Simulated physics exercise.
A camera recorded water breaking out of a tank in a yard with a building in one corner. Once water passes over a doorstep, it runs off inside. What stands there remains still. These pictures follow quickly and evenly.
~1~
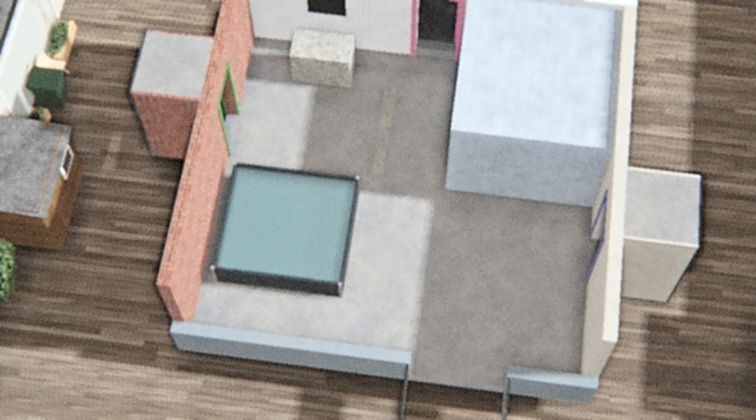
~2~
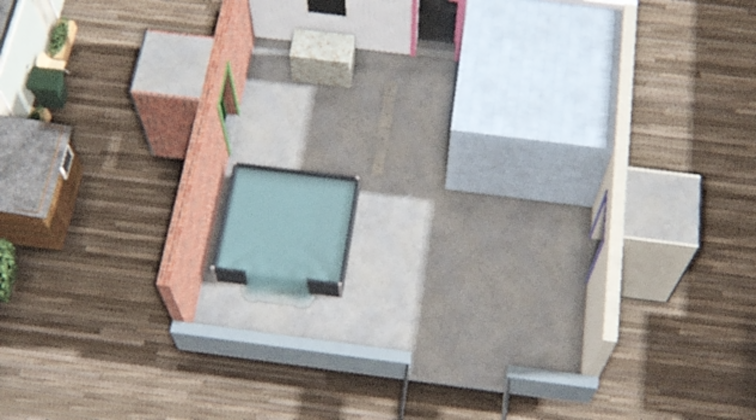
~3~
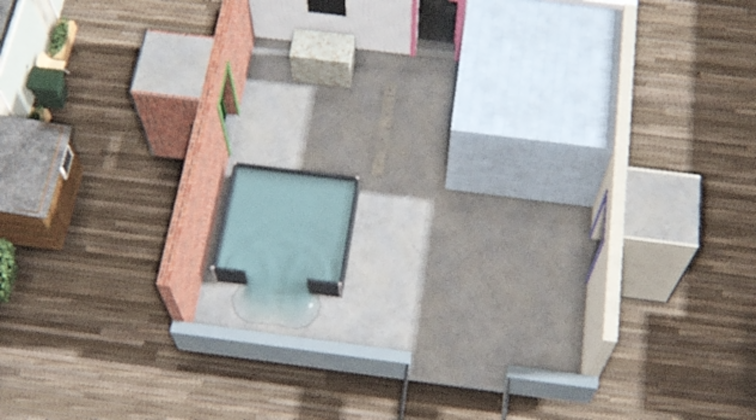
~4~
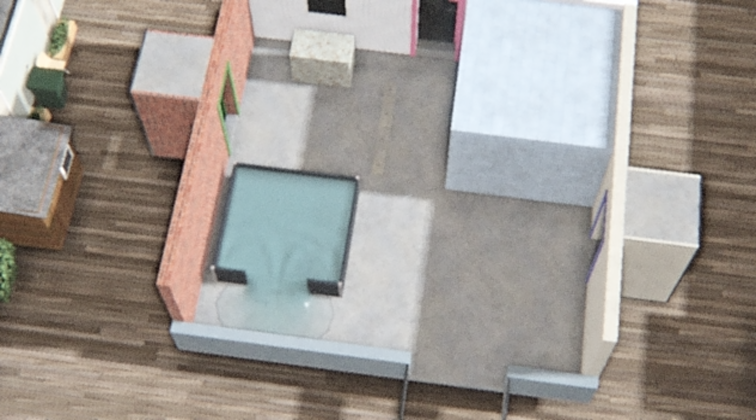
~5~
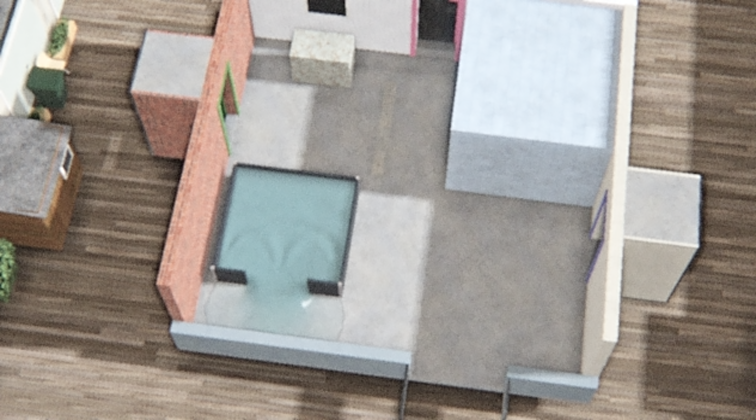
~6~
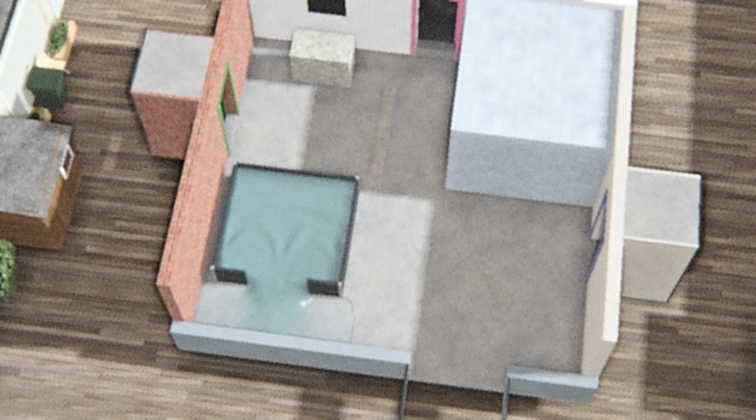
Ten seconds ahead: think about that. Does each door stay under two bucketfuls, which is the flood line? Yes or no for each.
Green door - yes, stays under; blue door - no, it floods; pink door - yes, stays under.
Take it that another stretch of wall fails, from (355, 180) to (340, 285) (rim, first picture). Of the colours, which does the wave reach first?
Go with the blue one.
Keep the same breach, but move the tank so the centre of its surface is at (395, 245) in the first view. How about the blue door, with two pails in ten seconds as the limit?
Result, one by one - blue: Below the limit.
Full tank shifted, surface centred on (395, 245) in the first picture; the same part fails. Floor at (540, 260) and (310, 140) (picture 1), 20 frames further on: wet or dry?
Bone-dry, bone-dry.
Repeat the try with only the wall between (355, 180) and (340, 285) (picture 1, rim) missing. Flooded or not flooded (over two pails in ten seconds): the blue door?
Well, it turns out the blue door crosses the threshold.
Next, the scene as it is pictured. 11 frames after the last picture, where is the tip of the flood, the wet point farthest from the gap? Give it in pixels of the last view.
Approximate pixel: (492, 374).
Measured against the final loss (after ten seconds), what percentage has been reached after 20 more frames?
It would be around 10 %.
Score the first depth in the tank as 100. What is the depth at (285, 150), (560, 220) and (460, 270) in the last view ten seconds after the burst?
About 2, 18, 12 %.
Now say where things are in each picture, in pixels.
In the first frame, still water in the open tank at (287, 224).
In the second frame, the front is at (244, 293), out from the gap at (278, 283).
In the third frame, the front is at (307, 321), out from the gap at (278, 284).
In the fourth frame, water pours out at (278, 284) and has run to a hidden place.
In the fifth frame, water pours out at (278, 284) and has run to a hidden place.
In the sixth frame, water pours out at (278, 284) and has run to a hidden place.
A moment on, water covers 10 % of the floor; the green door not reached, the blue door not reached, the pink door not reached.
Next, water covers 25 % of the floor; the green door not reached, the blue door not reached, the pink door not reached.
Then, water covers 55 % of the floor; the green door wet at the sill, nothing in, the blue door not reached, the pink door not reached.
Later, water covers 70 % of the floor; the green door under two buckets in, the blue door over two buckets in, the pink door wet at the sill, nothing in.
In the end, water covers 95 % of the floor; the green door under two buckets in, the blue door far over two buckets in, the pink door wet at the sill, nothing in.
